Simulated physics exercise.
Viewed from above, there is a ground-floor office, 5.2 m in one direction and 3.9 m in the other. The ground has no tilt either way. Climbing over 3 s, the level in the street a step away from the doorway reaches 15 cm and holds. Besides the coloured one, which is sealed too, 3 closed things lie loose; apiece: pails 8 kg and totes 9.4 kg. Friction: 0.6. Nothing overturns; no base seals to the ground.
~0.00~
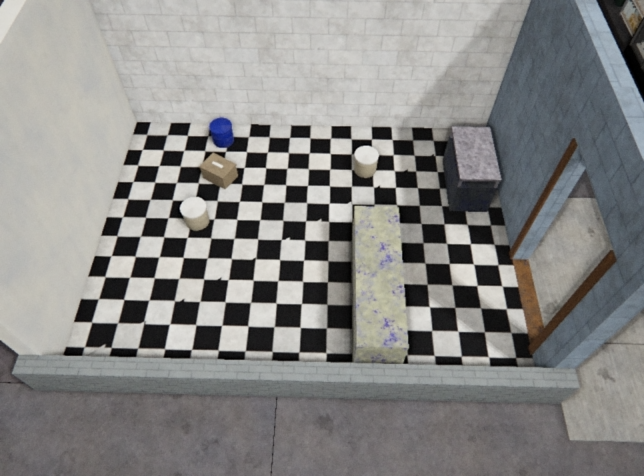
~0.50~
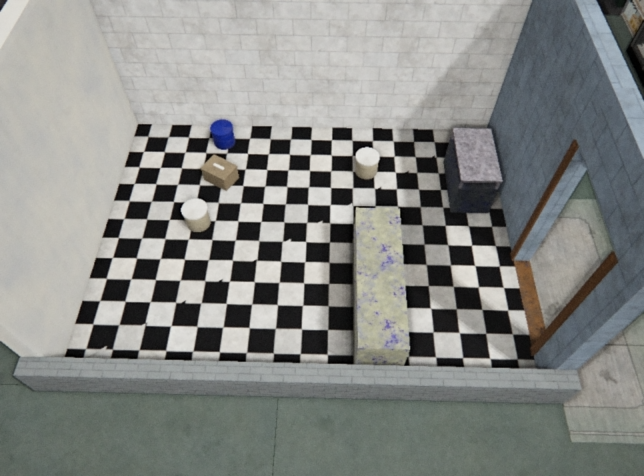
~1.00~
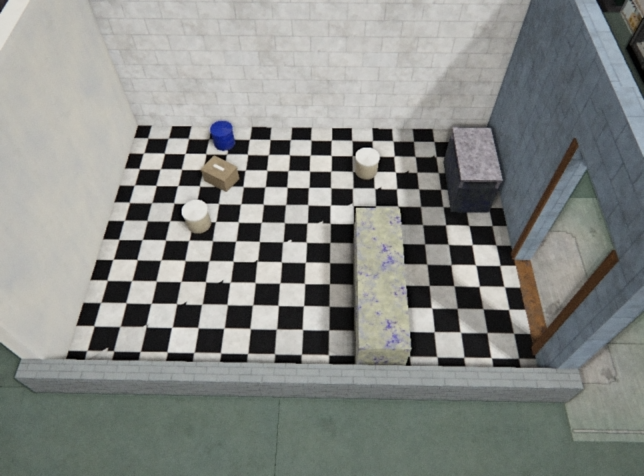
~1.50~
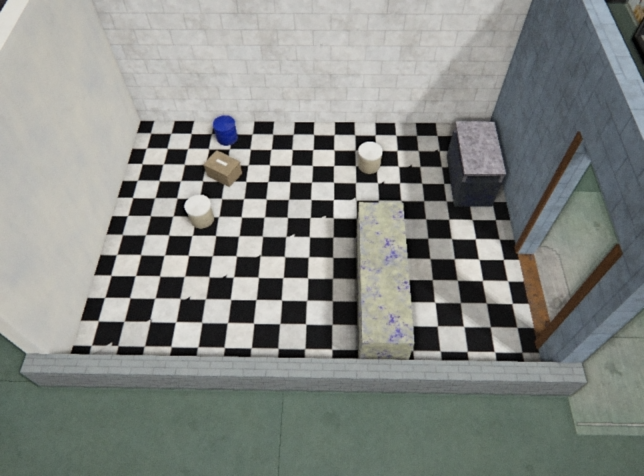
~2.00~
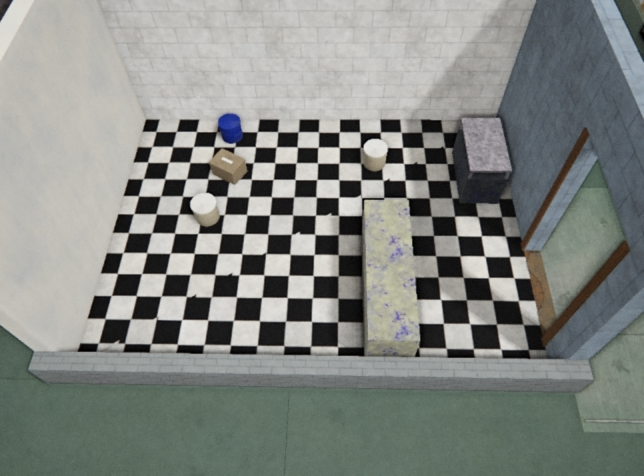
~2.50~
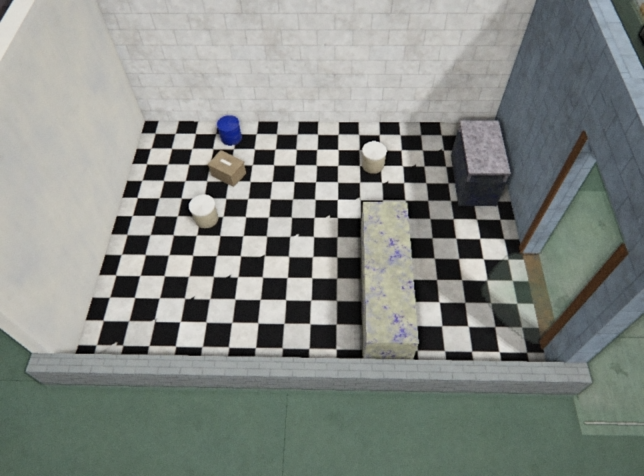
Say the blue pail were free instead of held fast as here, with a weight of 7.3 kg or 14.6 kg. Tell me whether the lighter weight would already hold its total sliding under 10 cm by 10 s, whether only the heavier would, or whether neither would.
The lighter already would.
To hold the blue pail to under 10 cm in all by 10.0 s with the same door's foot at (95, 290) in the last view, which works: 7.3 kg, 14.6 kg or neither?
The answer is that the lesser mass suffices.
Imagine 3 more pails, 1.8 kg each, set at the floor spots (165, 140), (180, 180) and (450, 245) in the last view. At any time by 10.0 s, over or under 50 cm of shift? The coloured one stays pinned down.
Order as asked: Stays within / stays within / goes beyond.
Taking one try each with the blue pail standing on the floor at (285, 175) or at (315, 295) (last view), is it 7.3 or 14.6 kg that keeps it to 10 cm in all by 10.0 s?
In order: Even the lighter mass works; even the lighter mass works.
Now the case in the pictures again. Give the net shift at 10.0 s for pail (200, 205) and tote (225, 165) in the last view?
Net displacement, in order: 0 cm; 0 cm.
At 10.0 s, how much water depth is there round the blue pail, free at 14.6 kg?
Close to 5 cm deep.
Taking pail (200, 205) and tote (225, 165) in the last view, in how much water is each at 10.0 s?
Close to 1 and 3 centimetres.
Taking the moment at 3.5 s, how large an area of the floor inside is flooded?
Some 2.0 m2.
After 3.5 s the blue pail would be 0 cm from its start with 7.3 kg and 0 cm from its start with 14.6 kg; 0 cm of water round it then.
After 4.5 s the blue pail would be 0 cm from its start with 7.3 kg and 0 cm from its start with 14.6 kg; 0 cm of water round it then.
After 7.0 s the blue pail would be 0 cm from its start with 7.3 kg and 0 cm from its start with 14.6 kg; 1 cm of water round it then.
After 10.0 s the blue pail would be 0 cm from its start with 7.3 kg and 0 cm from its start with 14.6 kg; 5 cm of water round it then.
